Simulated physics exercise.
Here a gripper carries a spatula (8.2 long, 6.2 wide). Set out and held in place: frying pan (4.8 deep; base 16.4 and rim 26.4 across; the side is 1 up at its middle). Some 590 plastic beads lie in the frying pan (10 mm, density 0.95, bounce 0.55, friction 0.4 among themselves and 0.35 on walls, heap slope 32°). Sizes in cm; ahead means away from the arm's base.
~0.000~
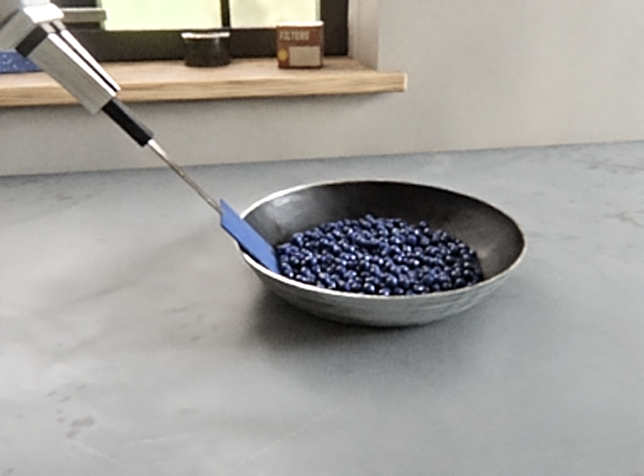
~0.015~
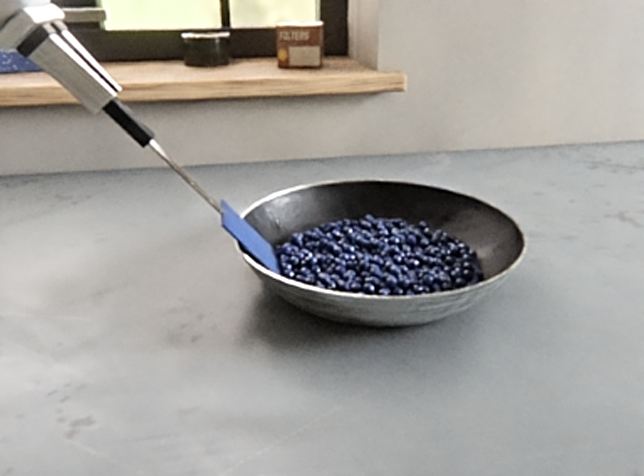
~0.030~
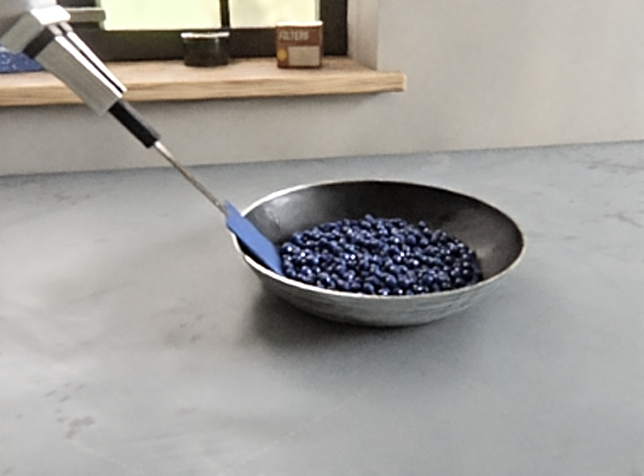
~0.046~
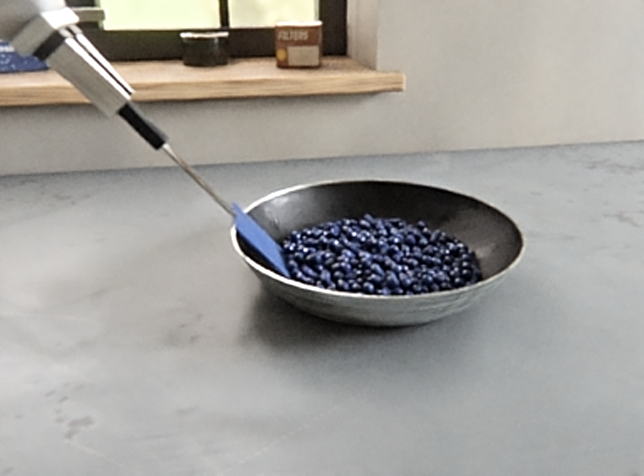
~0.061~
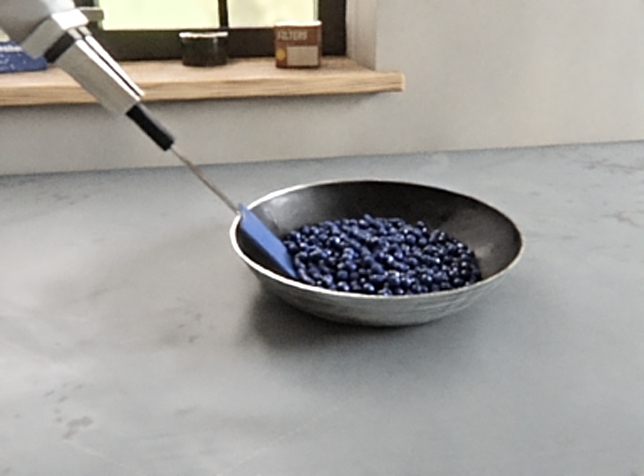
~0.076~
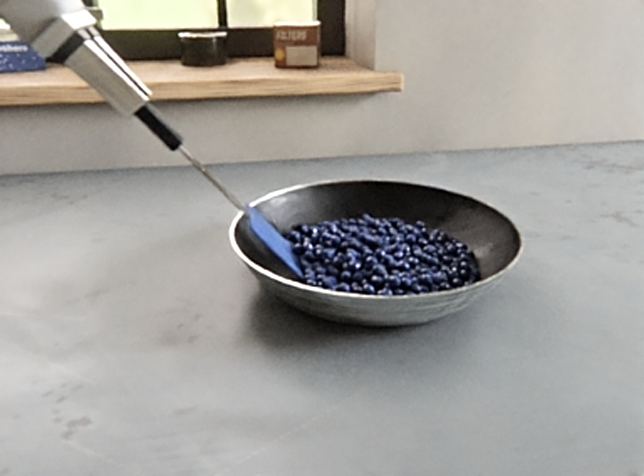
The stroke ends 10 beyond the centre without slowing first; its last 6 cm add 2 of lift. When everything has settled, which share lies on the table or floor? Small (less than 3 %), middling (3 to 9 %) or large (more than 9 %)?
A middling share, 3 to 9 %, ends on the table or floor.
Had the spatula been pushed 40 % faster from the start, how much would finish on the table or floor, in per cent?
Then about 10 per cent.
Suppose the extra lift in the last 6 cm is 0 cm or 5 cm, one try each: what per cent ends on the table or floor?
About 5 and 5 per cent.
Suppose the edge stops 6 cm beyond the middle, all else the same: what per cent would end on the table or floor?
It would be near 0 per cent.
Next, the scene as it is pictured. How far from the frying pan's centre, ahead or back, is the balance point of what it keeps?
About 3.0 cm ahead.
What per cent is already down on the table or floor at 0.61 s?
Roughly 4 per cent.
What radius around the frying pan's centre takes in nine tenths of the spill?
Roughly 25 cm.
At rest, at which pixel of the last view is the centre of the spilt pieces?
Around (537, 247).
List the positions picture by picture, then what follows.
The spatula top edge at (221, 211), sloping 51°; upper third of the load around (375, 256), from x 280 to 480, top at y 220; 588 in the frying pan, in the first frame.
The spatula top edge at (222, 212), sloping 51°; upper third of the load around (375, 255), from x 280 to 480, top at y 220, in the second frame.
The spatula top edge at (226, 213), sloping 51°; upper third of the load around (370, 255), from x 280 to 475, top at y 220, in the third frame.
The spatula top edge at (234, 214), sloping 51°; upper third of the load around (365, 255), from x 280 to 475, top at y 220, in the fourth frame.
The spatula top edge at (241, 215), sloping 51°; upper third of the load around (366, 253), from x 280 to 475, top at y 220, in the fifth frame.
The spatula top edge at (248, 215), sloping 51°; upper third of the load around (368, 254), from x 280 to 475, top at y 220; 588 in the frying pan, in the sixth frame.
After 0.21 s, sloping 51°, highest piece 4 above the table; 588 in the frying pan.
After 0.34 s, sloping 51°, highest piece 5 above the table; 588 in the frying pan.
After 0.61 s, sloping 51°, highest piece 6 above the table; 561 in the frying pan, 23 on the table or floor, 4 on the blade or in flight.
After 1.66 s, sloping 51°, highest piece 5 above the table; 561 in the frying pan, 27 on the table or floor.
In the end, 561 in the frying pan, 27 on the table or floor. That is 5 % on the table or floor.
